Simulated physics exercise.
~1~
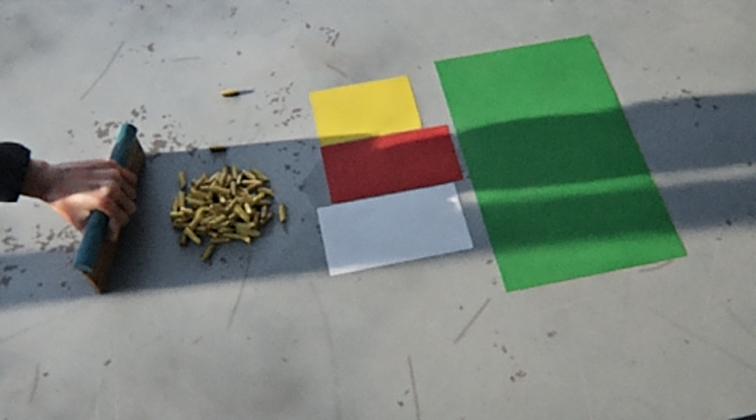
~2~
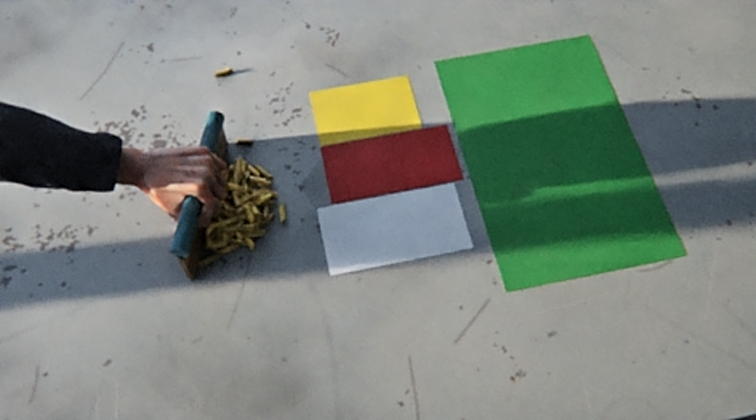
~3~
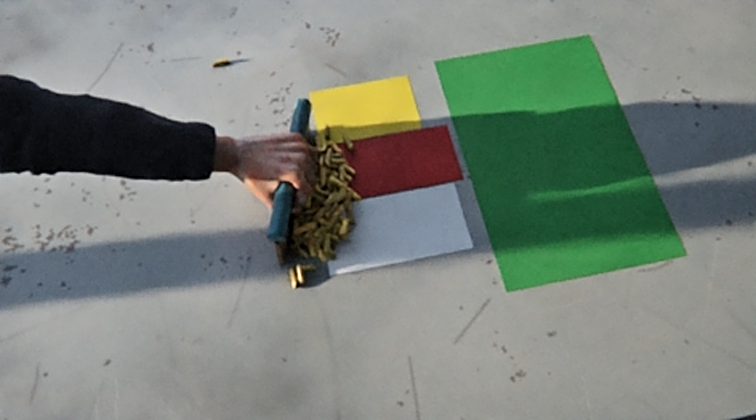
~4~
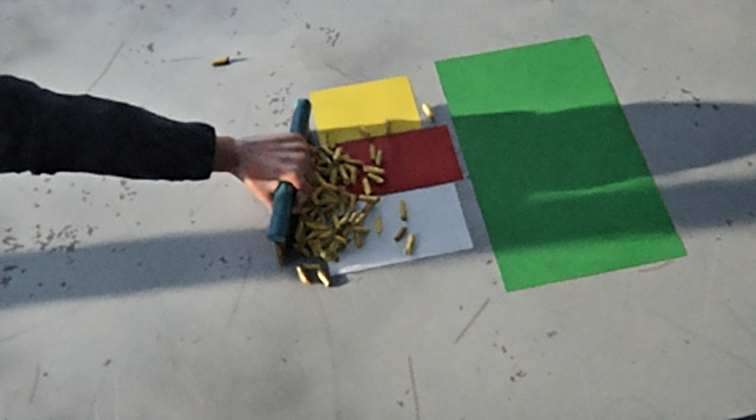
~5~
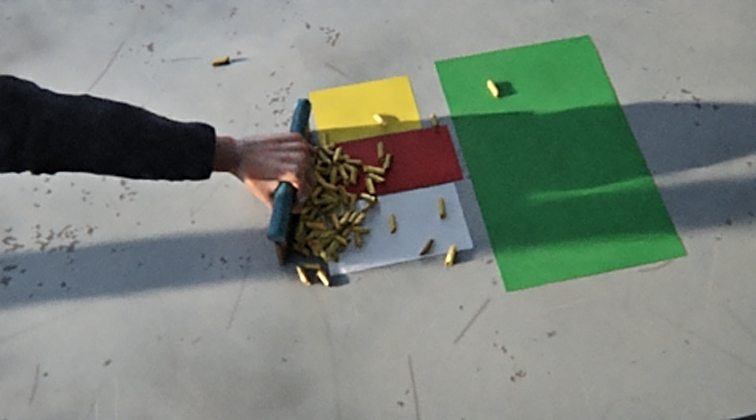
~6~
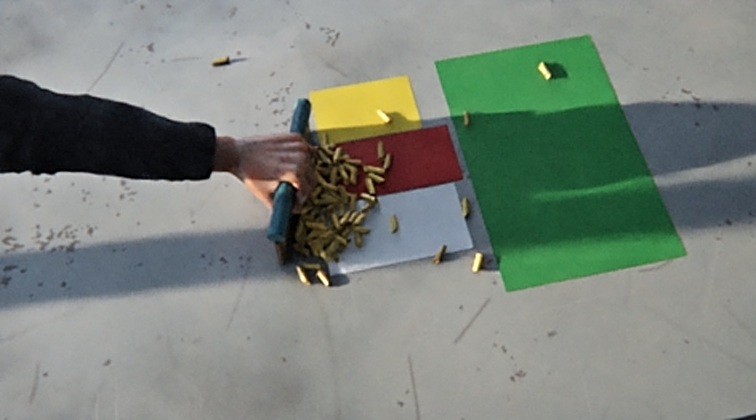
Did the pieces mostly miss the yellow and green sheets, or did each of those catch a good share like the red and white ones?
They mostly missed the yellow and green sheets, with only a few pieces ending up there. The red and white sheets each caught a good share of the pile.
A hand pushed a teal scraper to the right into a pile of small yellowish pieces, sweeping them onto the coloured sheets, then stopped by their left edge. A few pieces rolled on, one well onto the green, while most stayed heaped near the scraper.
